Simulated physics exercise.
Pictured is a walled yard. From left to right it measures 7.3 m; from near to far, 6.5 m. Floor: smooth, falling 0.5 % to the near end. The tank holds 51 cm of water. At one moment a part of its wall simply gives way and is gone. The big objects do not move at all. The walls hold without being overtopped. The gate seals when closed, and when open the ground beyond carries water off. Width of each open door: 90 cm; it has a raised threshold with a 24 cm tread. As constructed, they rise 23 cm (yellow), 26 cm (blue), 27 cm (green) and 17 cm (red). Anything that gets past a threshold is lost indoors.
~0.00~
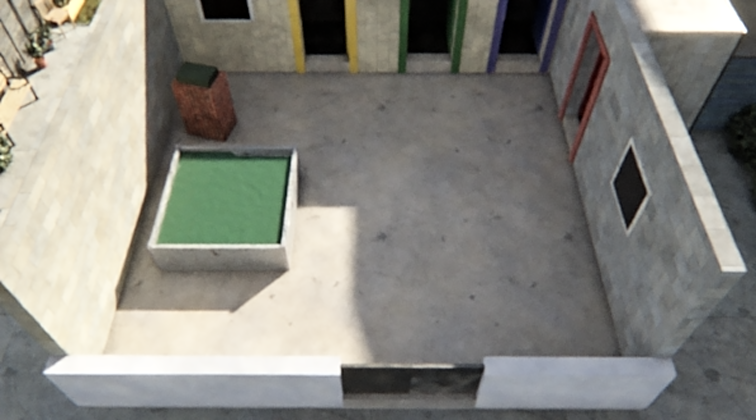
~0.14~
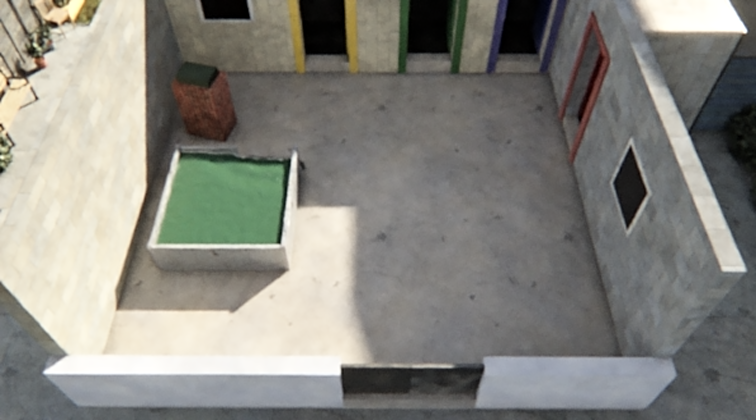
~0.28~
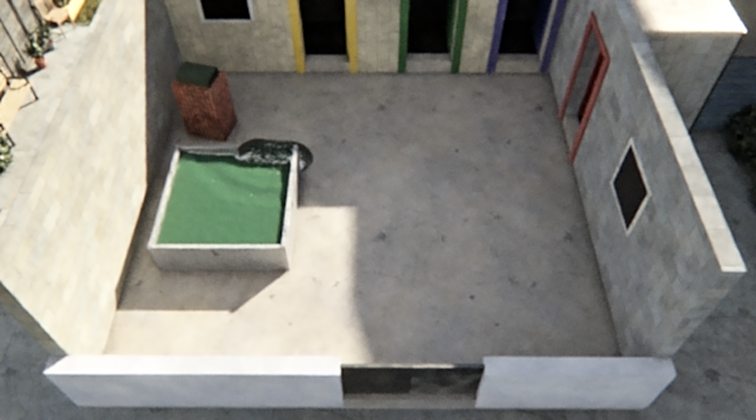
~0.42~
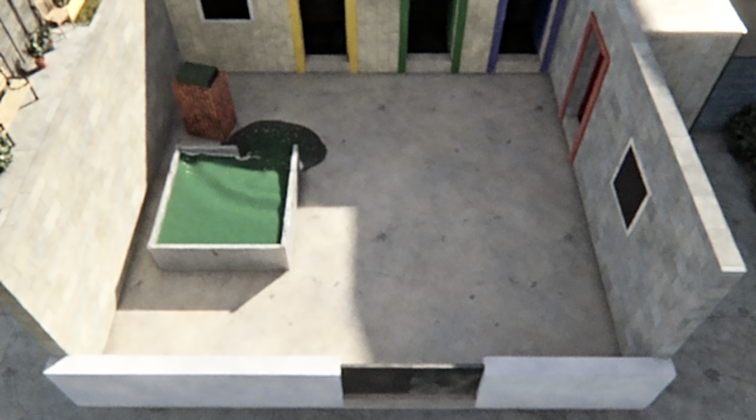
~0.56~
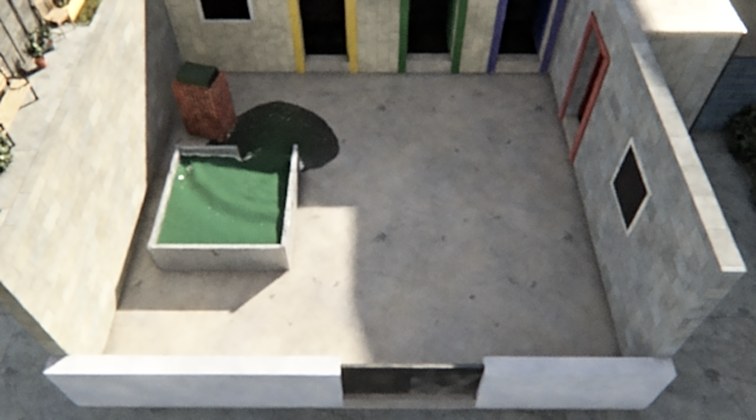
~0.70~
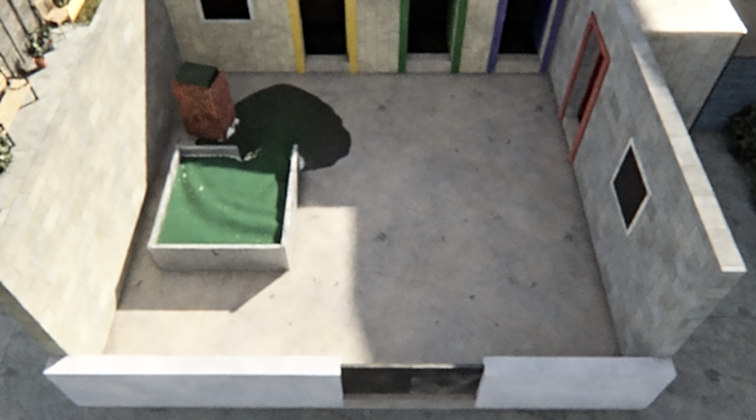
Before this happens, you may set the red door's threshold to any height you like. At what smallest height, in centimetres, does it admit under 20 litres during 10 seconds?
At about 6 centimetres.
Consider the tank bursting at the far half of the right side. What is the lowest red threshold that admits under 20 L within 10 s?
In that case you'd want it roughly 9.0 cm high.
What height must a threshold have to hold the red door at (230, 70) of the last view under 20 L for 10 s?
Roughly 14.0 cm.
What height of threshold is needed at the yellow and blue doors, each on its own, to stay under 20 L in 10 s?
You'd want about 16 centimetres at yellow and about 6.5 centimetres at blue.
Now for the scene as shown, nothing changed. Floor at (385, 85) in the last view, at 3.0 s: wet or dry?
At that moment it's submerged.
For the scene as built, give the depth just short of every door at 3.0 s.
In cm: Yellow 18, blue 3, green 9, red 0.
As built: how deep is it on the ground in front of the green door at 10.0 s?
You'd measure close to 4.0 cm there.
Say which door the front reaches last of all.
I'd say the red one.
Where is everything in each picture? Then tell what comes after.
In the first frame, the tank at (229, 197) is whole and still, 51 cm deep; the red door at (581, 97) is dry.
In the second frame, water pours out on the far side and has run 0.3 m, to a hidden place; about 10 cm deep outside, 51 cm at the back.
In the third frame, the front is at (252, 143), 0.7 m from the gap on the far side; 0.7 m2 of floor is wet, 51 cm left at the back.
In the fourth frame, the front is at (262, 124), 1.2 m from the gap on the far side; 1.6 m2 of floor is wet, 51 cm left at the back.
In the fifth frame, water pours out on the far side and has run 1.7 m, to (278, 104); about 5 cm deep outside, 51 cm at the back.
In the sixth frame, the front is at (280, 88), 2.2 m from the gap on the far side; 3.4 m2 of floor is wet, 50 cm left at the back; the red door at (581, 97), 5.4 m from the gap, is still 4.2 m from the nearest water.
After 1.4 s water covers 15 % of the floor, deepest (28 cm) near (272, 165); it has not reached the red door.
After 3.0 s water covers 25 % of the floor, deepest (26 cm) near (187, 71); it has not reached the red door.
After 10.0 s water covers 80 % of the floor, deepest (8 cm) near (583, 383); 6 cm at the red door, 0 litres in over its 17 cm threshold.
At the red door as built, the water arrived by 4.0 s and peaked near 10 cm at 4.8 s.
With a threshold of 5.5 cm, 26 litres would have come in within the 10 s; with 6.5 cm, 15 litres. So under 20 litres takes about 6 cm.
